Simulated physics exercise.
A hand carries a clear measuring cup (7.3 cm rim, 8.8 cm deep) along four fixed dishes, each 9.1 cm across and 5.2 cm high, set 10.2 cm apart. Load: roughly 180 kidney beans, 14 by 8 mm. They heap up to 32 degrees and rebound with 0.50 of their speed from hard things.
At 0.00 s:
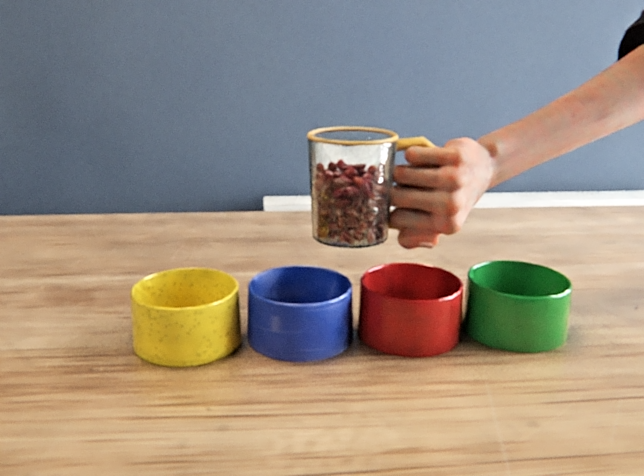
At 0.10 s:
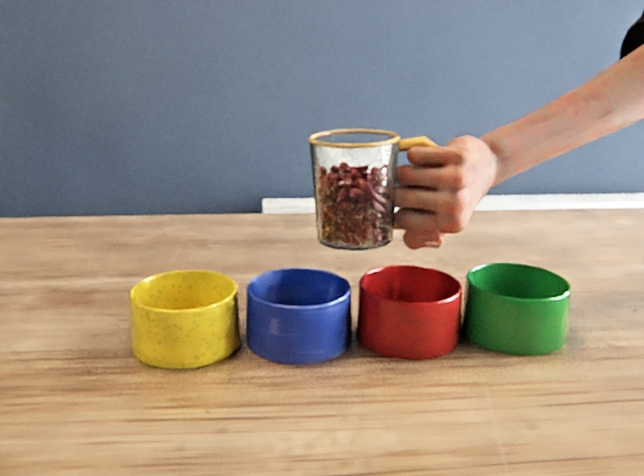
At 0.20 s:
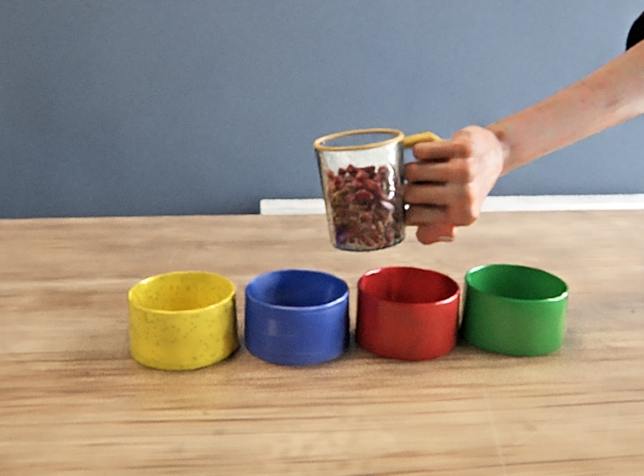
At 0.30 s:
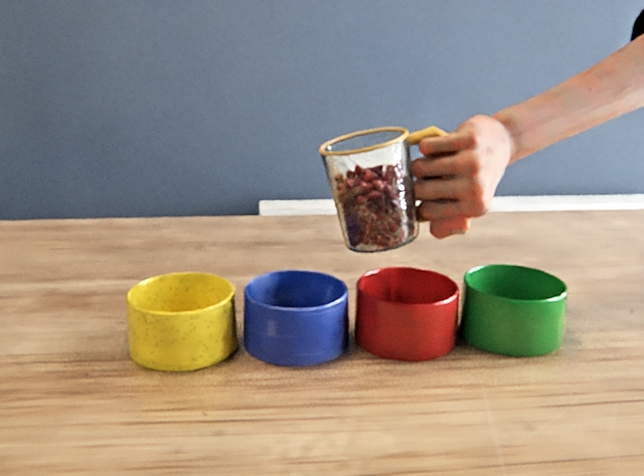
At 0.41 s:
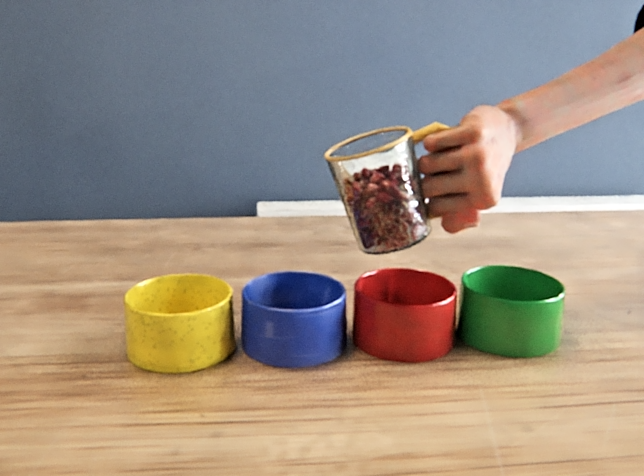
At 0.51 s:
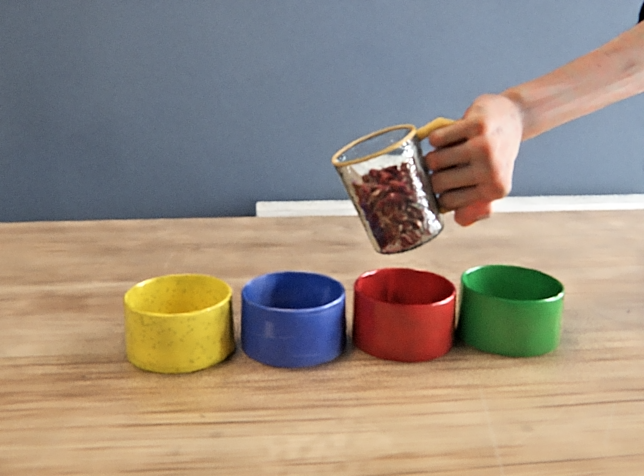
A hand moves a clear cup of reddish beans slightly right above four colored dishes, tilting it left.
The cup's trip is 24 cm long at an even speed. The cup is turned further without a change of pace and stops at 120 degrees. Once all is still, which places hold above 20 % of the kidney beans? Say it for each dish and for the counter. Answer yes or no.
Red no, blue no, green yes, yellow no, counter no.
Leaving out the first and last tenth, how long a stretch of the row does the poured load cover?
Some 5 cm.
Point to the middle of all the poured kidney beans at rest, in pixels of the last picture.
At about (511, 310).
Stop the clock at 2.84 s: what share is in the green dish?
About 100 per cent by then.
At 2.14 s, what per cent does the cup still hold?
Some 85 per cent of the load.
After 1.49 s, tilt 75 degrees; cup holds 100 %.
After 2.14 s, tilt 109 degrees; cup holds 85 %, green 15 %.
After 2.84 s, tilt 120 degrees; cup holds 0 %, green 100 %.
In the end, at 3.1 s, red 0 %, blue 0 %, green 100 %, yellow 0 %, counter 0 %.
